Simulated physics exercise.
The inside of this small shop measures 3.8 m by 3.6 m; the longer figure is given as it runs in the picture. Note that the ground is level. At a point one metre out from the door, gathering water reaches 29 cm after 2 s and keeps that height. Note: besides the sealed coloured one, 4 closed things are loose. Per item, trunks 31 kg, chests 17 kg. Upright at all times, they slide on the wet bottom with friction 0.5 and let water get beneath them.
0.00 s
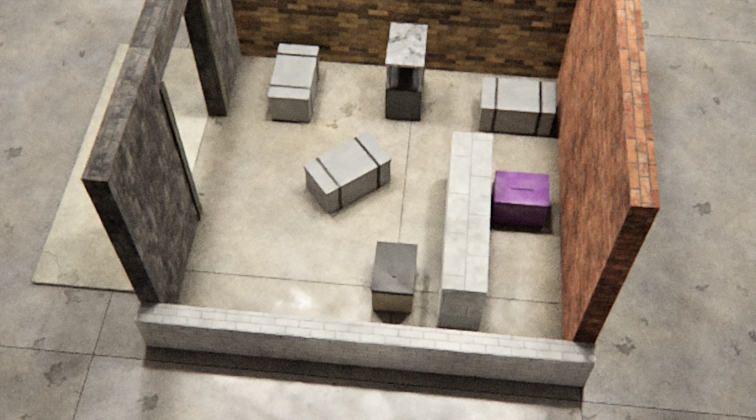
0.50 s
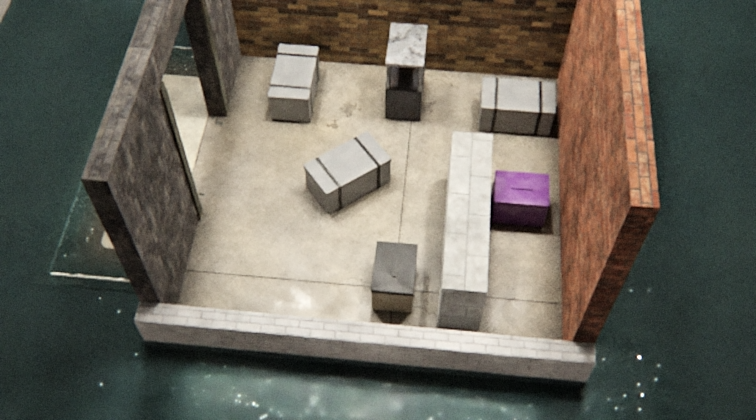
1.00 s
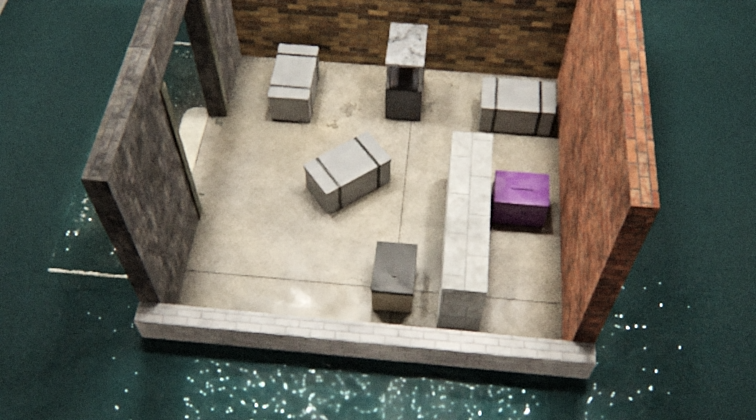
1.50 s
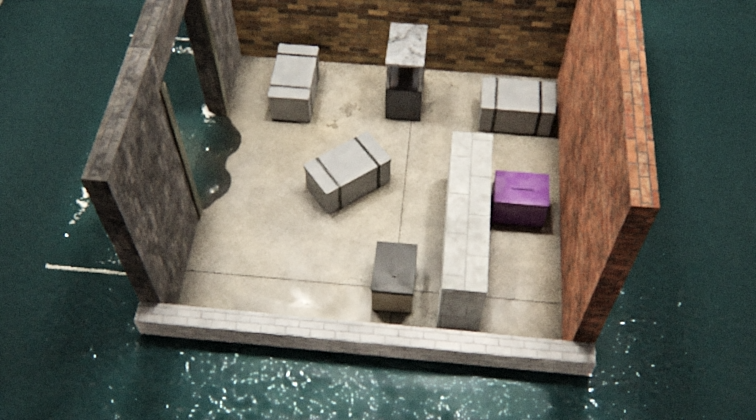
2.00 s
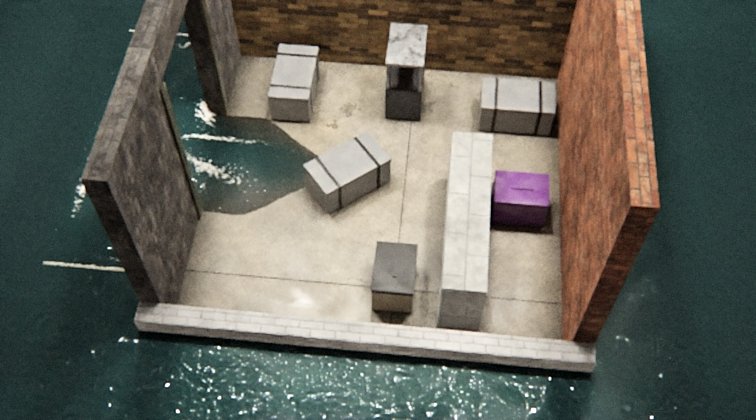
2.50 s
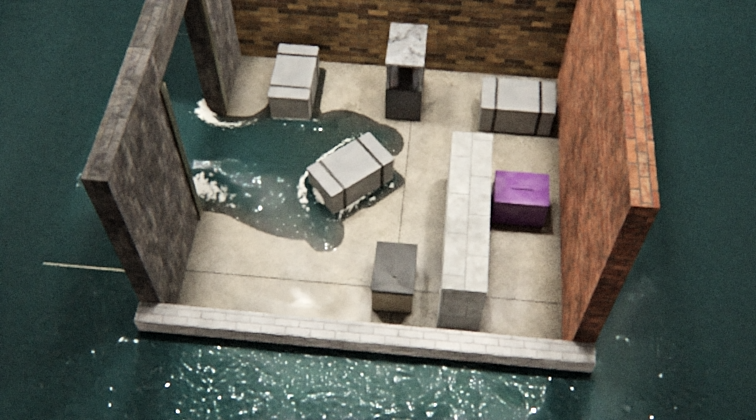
Dark green water spread around the small walled room, then came in through the doorway on the left and flowed across the floor around a grey box, while the purple chest and other boxes stayed put.
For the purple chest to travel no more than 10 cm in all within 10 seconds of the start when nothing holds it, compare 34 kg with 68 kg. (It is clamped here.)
Only heavy ballast does the job.
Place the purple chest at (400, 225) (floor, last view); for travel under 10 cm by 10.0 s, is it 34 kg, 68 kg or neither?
Just the heavier works.
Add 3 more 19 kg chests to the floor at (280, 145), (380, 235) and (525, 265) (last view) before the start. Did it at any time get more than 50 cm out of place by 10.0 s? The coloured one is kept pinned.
Note, in sequence: Exceeded, exceeded, not exceeded.
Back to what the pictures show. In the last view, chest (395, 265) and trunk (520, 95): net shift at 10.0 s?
60 cm, 30 cm.
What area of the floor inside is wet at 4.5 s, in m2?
Roughly 11.0 m2 of it is wet.
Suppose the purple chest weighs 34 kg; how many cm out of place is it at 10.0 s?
It would be some 20 cm from its spot.
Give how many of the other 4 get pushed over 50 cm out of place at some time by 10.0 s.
3.
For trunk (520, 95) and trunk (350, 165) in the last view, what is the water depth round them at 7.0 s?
I'd put it at 16 cm and 17 cm respectively.
After 3.5 s the purple chest would be 0 cm from its start with 34 kg and 0 cm from its start with 68 kg; 0 cm of water round it then.
After 4.5 s the purple chest would be 0 cm from its start with 34 kg and 0 cm from its start with 68 kg; 4 cm of water round it then.
After 7.0 s the purple chest would be 1 cm from its start with 34 kg and 0 cm from its start with 68 kg; 12 cm of water round it then.
After 10.0 s the purple chest would be 22 cm from its start with 34 kg and 0 cm from its start with 68 kg; 23 cm of water round it then.
